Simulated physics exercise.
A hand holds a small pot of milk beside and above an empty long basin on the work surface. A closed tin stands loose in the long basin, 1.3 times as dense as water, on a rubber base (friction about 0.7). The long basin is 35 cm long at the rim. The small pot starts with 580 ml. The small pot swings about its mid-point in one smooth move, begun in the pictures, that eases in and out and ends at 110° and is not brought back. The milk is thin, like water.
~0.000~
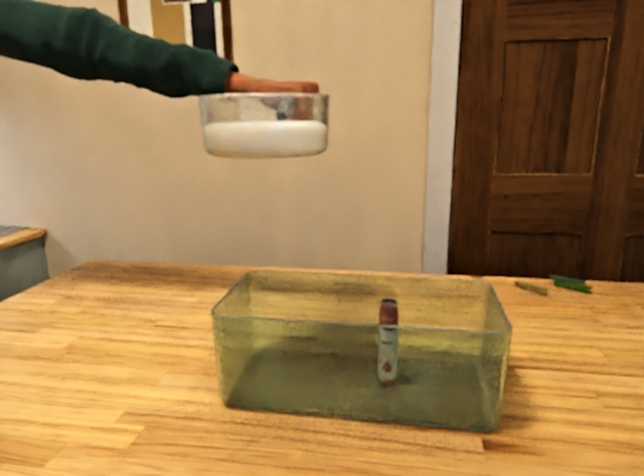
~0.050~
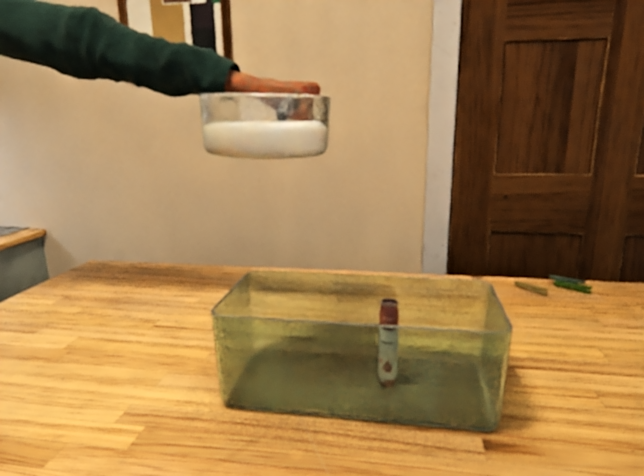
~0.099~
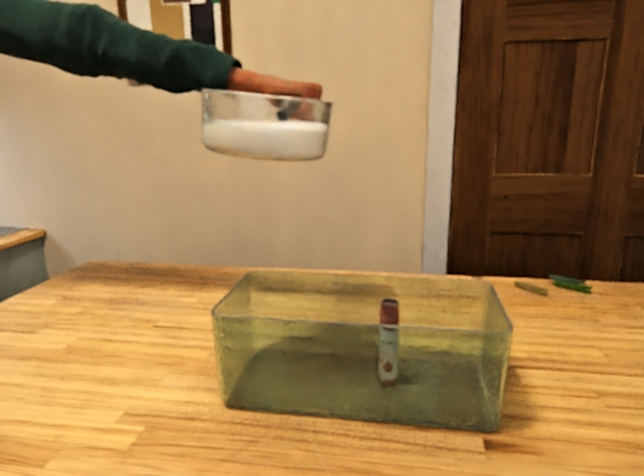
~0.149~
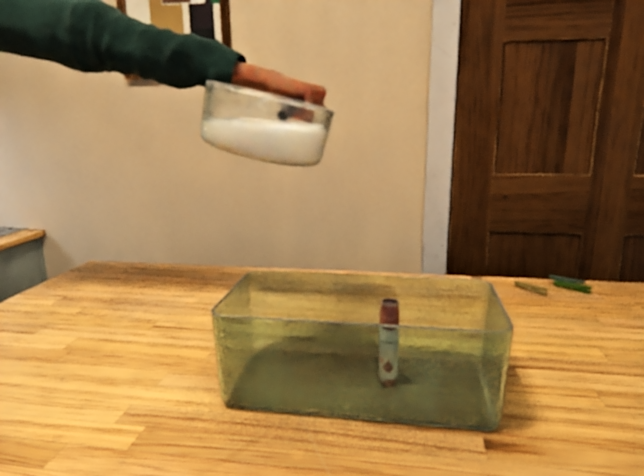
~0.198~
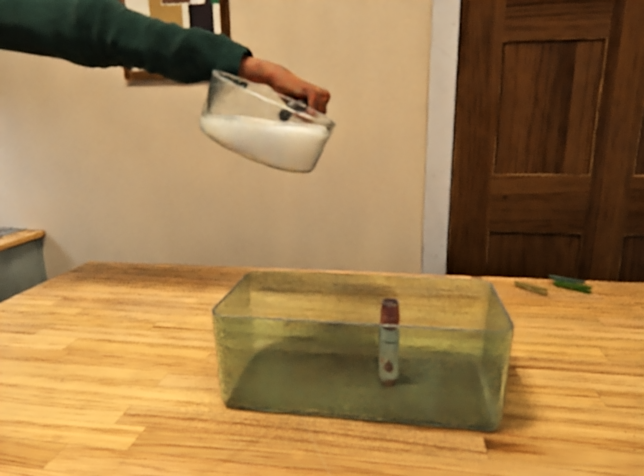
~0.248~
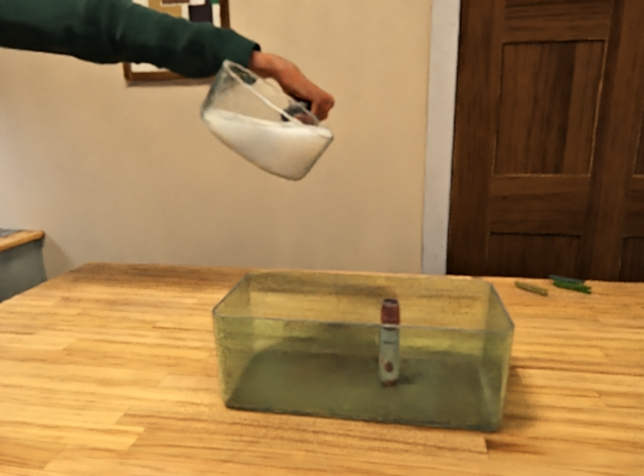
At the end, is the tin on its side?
It falls.
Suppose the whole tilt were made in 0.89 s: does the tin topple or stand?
The tin remains upright.
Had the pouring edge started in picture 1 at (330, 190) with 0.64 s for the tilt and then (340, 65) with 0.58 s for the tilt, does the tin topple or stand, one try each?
First it remains upright; then it falls.
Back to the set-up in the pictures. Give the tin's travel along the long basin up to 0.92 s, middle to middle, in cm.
Some 3 cm.
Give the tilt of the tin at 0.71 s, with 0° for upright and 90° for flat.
About 5°.
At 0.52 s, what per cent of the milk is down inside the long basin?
Near 14 in a hundred.
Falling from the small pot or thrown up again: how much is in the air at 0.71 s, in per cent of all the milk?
About 10 per cent.
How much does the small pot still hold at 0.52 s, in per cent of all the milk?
About 18 per cent.
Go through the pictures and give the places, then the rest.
In the first picture, it leans 0°; its right rim is at (327, 97); the milk meets the walls at (211, 124) and (326, 123); the long basin's rim runs from (231, 291) to (500, 305); the tin's top is at (389, 306).
In the second picture, it leans 2°; its right rim is at (328, 99); the milk meets the walls at (211, 124) and (326, 124).
In the third picture, it leans 6°; its right rim is at (330, 104); the milk meets the walls at (211, 122) and (326, 125).
In the fourth picture, it leans 14°; its right rim is at (332, 113); the milk meets the walls at (211, 119) and (326, 127).
In the fifth picture, it leans 24°; its right rim is at (333, 125); the milk meets the walls at (209, 115) and (329, 128).
In the sixth picture, it leans 36°; its right rim is at (331, 140); the milk meets the walls at (210, 110) and (333, 131).
Then, 0.52 s in, the tilt is 100° and 18 per cent is still to pour; the tin stands where it began.
Then, 0.71 s in, the tilt is 110° and 4 per cent is still to pour; the tin stands 2 cm from where it began.
Then, 0.92 s in, the tilt is 110° and 0 per cent is still to pour; the tin leans 17°.
Then, 1.14 s in, the tilt is 110° and 0 per cent is still to pour; the tin lies on its side.
Finally, the tin lies on its side.
